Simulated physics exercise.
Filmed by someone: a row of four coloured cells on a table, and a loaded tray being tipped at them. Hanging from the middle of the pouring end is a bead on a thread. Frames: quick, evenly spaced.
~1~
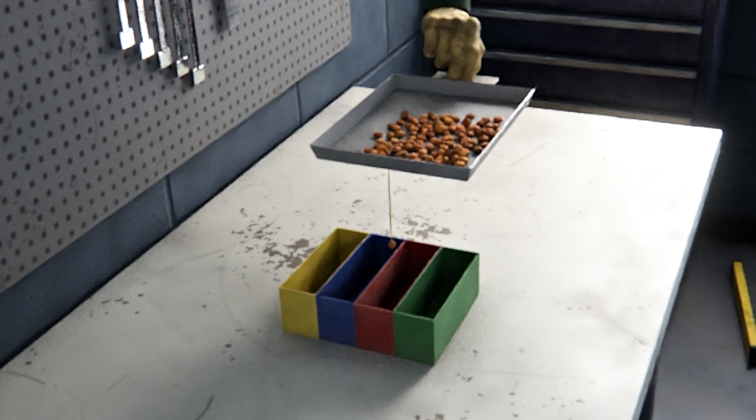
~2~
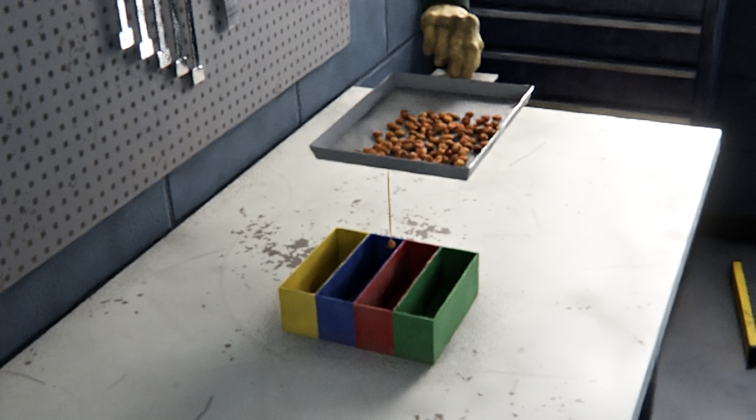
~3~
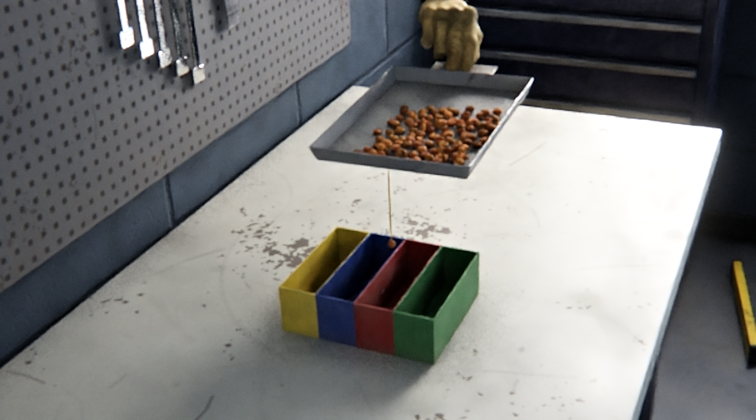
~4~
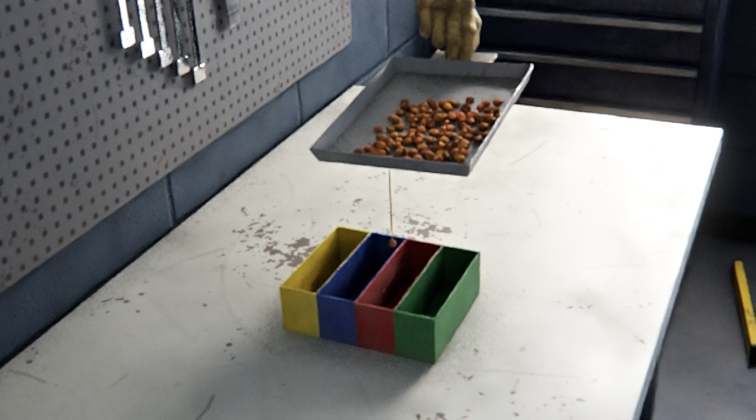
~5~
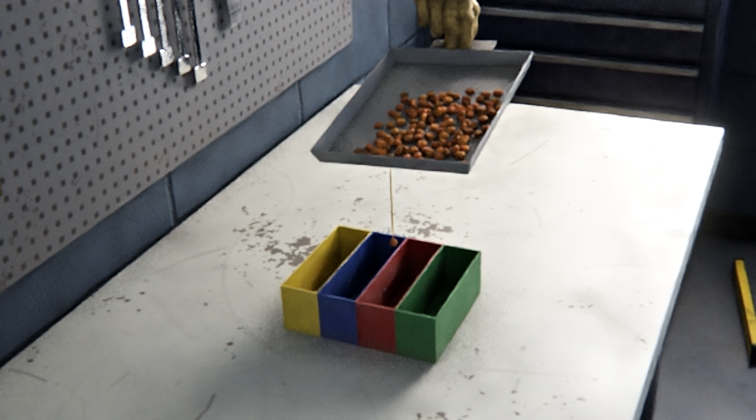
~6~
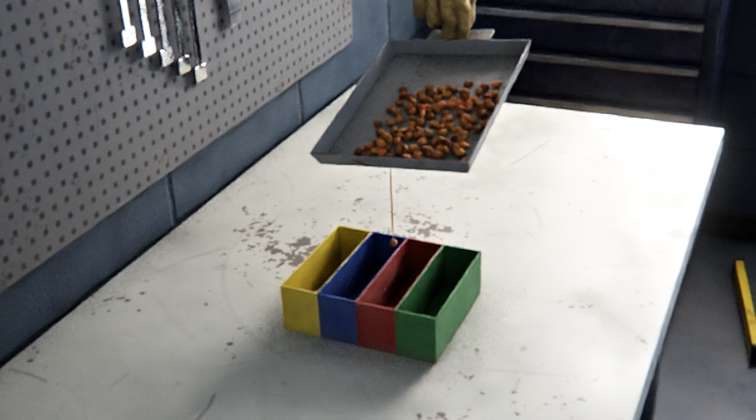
A grey tray loaded with small brown pieces starts out nearly level above four joined cells, yellow, blue, red and green, on a worn white table. A gloved hand behind it then raises the far side, gradually tilting the tray toward its near edge, with the left corner lowest.
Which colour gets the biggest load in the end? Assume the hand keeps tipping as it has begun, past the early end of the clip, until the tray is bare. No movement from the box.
The yellow cell gets the biggest load.
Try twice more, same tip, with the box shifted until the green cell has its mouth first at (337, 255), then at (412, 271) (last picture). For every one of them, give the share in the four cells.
First placement near 70 percent, second near 100 percent.
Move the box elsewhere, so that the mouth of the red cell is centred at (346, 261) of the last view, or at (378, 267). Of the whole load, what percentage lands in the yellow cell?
It would be roughly 0 per cent, followed by roughly 40 per cent.
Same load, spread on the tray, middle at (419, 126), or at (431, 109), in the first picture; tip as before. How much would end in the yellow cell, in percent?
Roughly 50 per cent, then 60 per cent.
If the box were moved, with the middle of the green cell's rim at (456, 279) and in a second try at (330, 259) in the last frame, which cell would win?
For the first position it is the yellow one, and for the second it is the green cell.
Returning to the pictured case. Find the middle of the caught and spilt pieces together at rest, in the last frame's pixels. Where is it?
At about (332, 297), give or take.
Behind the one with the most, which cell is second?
The cell in blue.
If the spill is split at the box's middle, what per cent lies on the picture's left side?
It works out at some 100 percent.
Shortly afterwards, tray tipped steeply; all but a few on the tray; only a few falling or outside the box.
Next, tray tipped right over; near a third on the tray; a little in the yellow cell; a little in the blue cell; near a third falling or outside the box.
Some moments later, tray tipped past a quarter turn; near half in the yellow cell; near a quarter in the blue cell; a little in the red cell; only a few in the green cell; near a quarter falling or outside the box.
In the end, tray tipped past a quarter turn; near half in the yellow cell; near a quarter in the blue cell; a little in the red cell; only a few in the green cell; near a quarter outside the box.
